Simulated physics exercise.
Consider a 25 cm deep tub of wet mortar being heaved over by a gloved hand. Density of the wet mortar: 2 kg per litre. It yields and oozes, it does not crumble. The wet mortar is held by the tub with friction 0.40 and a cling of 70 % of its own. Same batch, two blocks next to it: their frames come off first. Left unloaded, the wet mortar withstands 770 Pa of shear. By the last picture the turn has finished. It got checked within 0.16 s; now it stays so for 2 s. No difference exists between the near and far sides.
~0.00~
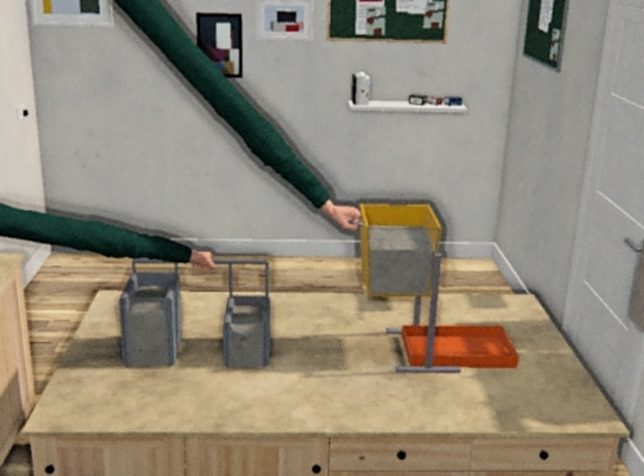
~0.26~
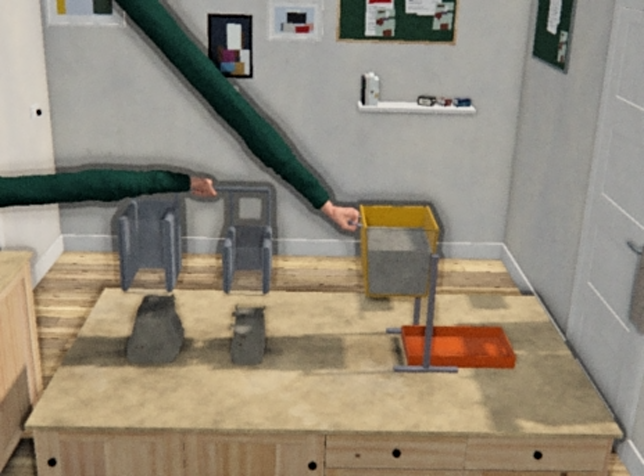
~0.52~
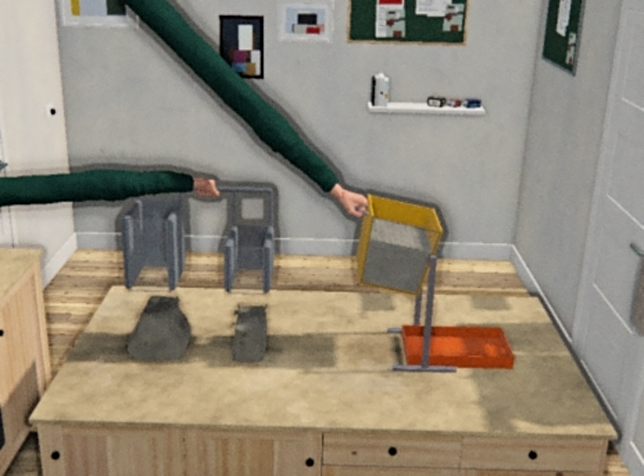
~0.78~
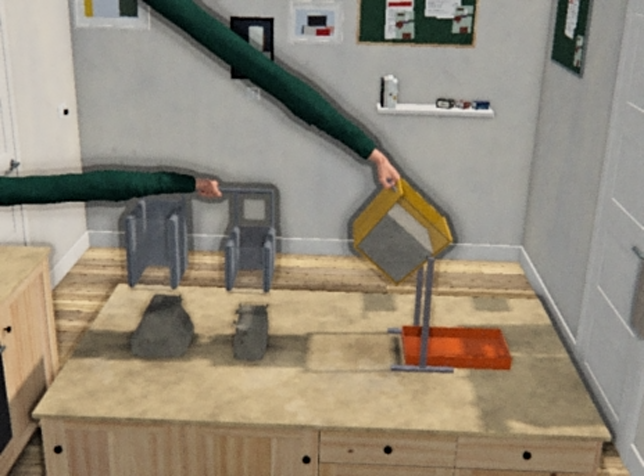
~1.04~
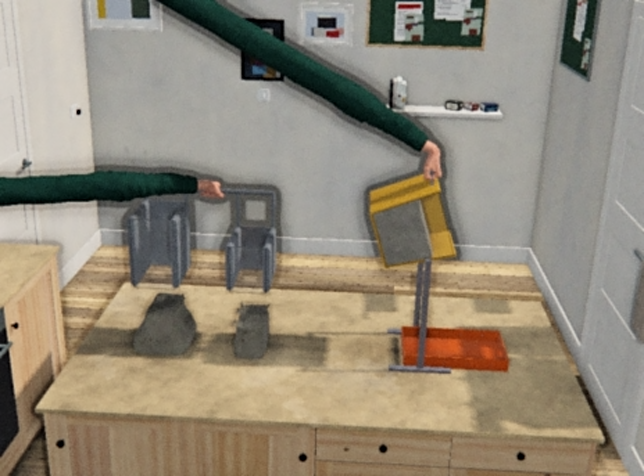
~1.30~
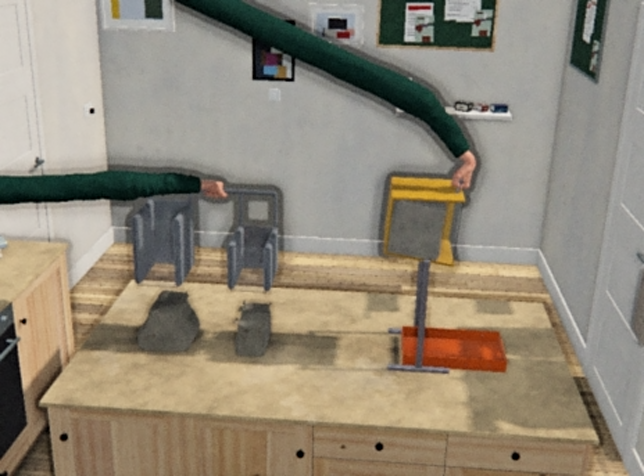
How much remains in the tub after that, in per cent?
67 %.
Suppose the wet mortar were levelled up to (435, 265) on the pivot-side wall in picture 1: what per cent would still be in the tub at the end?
About 100 %.
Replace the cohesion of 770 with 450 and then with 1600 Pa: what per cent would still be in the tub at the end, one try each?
Respectively, close to 50 % and close to 100 %.
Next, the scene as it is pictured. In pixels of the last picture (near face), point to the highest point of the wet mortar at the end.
The highest point sits at around (411, 228).
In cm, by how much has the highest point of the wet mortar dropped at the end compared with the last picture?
Roughly 10 cm.
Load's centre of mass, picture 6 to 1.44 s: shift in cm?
Roughly 4 cm.
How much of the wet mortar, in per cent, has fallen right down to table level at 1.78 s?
About 0 %.
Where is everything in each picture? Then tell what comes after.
The first picture shows handle-side rim at (369, 227), tilt 0 degrees; crest of the wet mortar at (376, 249); block heights 23 cm, 15 cm (left to right).
The second picture shows handle-side rim at (367, 228), tilt 0 degrees; crest of the wet mortar at (374, 249); block heights 19 cm, 15 cm (left to right).
The third picture shows handle-side rim at (374, 217), tilt 11 degrees; crest of the wet mortar at (375, 239); block heights 17 cm, 15 cm (left to right).
The fourth picture shows handle-side rim at (403, 195), tilt 42 degrees; crest of the wet mortar at (389, 215); block heights 17 cm, 15 cm (left to right).
The fifth picture shows handle-side rim at (440, 193), tilt 73 degrees; crest of the wet mortar at (419, 203); block heights 17 cm, 15 cm (left to right).
The sixth picture shows handle-side rim at (464, 203), tilt 94 degrees; crest of the wet mortar at (405, 203); block heights 17 cm, 15 cm (left to right).
After 1.44 s, the tub is at 94 degrees and holds 100 %.
After 1.61 s, the tub is at 94 degrees and holds 83 %.
After 1.78 s, the tub is at 94 degrees and holds 70 %.
After 1.95 s, the tub is at 94 degrees and holds 67 %.
After 3.30 s, the tub is at 94 degrees and holds 67 %.
